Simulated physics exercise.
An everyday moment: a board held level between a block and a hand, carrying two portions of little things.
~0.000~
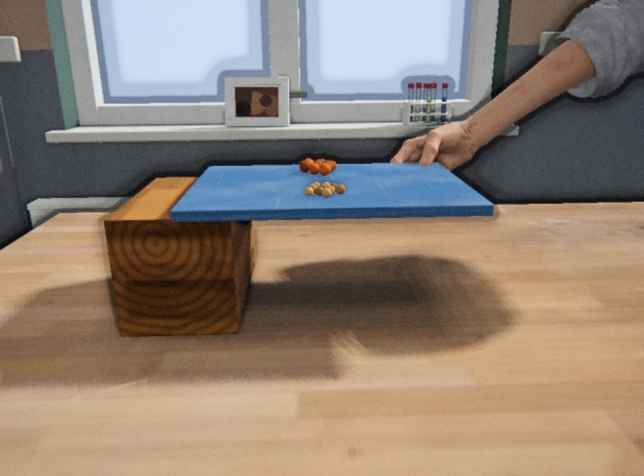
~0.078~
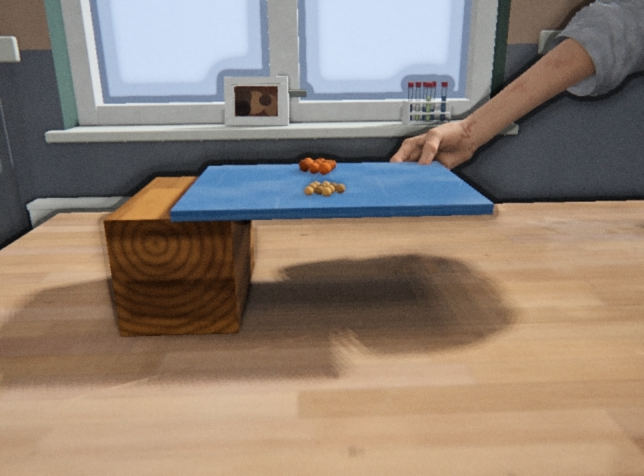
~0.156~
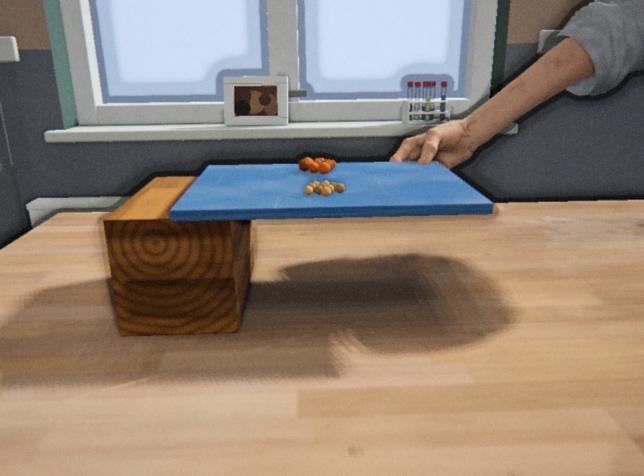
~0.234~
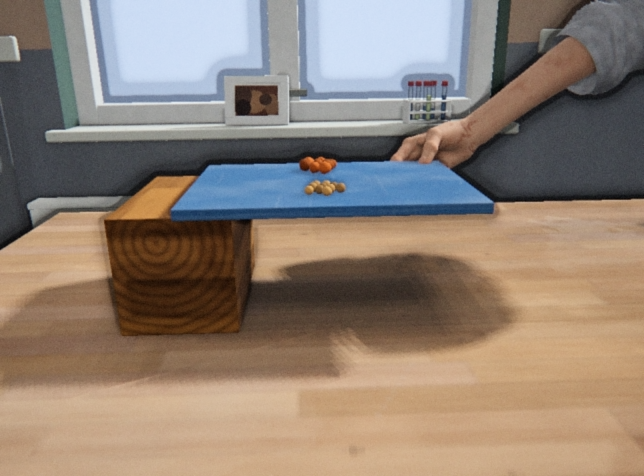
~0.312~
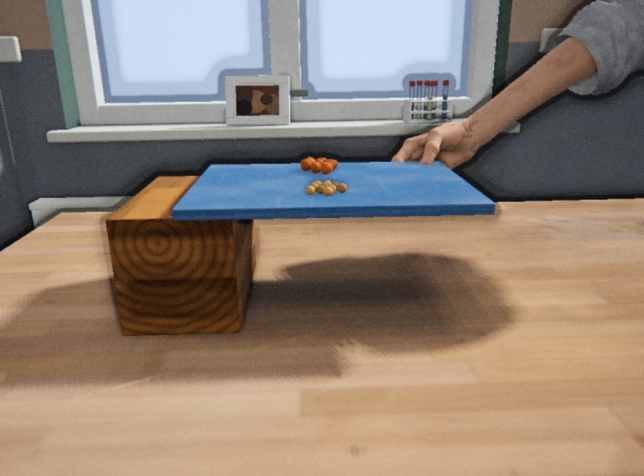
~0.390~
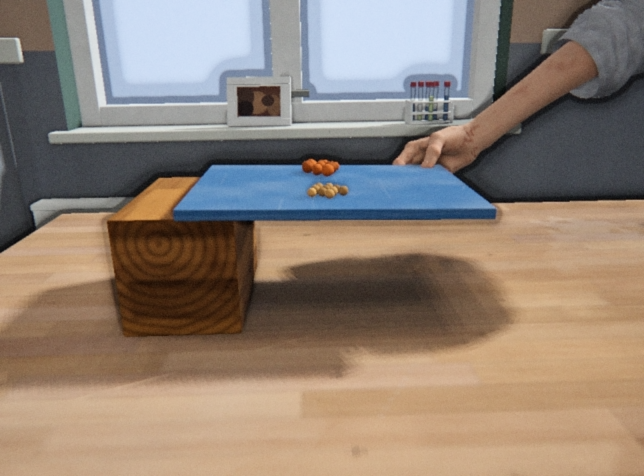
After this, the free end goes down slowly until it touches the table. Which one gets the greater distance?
The front one outruns the other.
Around 0.71 s, board sloping at 10°; front lot all still on the board; back lot all still on the board.
Around 1.12 s, board sloping at 22°; front lot mostly less than half a board's length out; back lot all still on the board.
Around 1.56 s, board resting at 30°; front lot mostly up to a board's length out; back lot mostly up to a board's length out.
Finally (3.5 s), board resting at 30°; front lot mostly more than two board lengths out, about half gone off the table; back lot mostly one to two board lengths out; the front lot has gone farther.
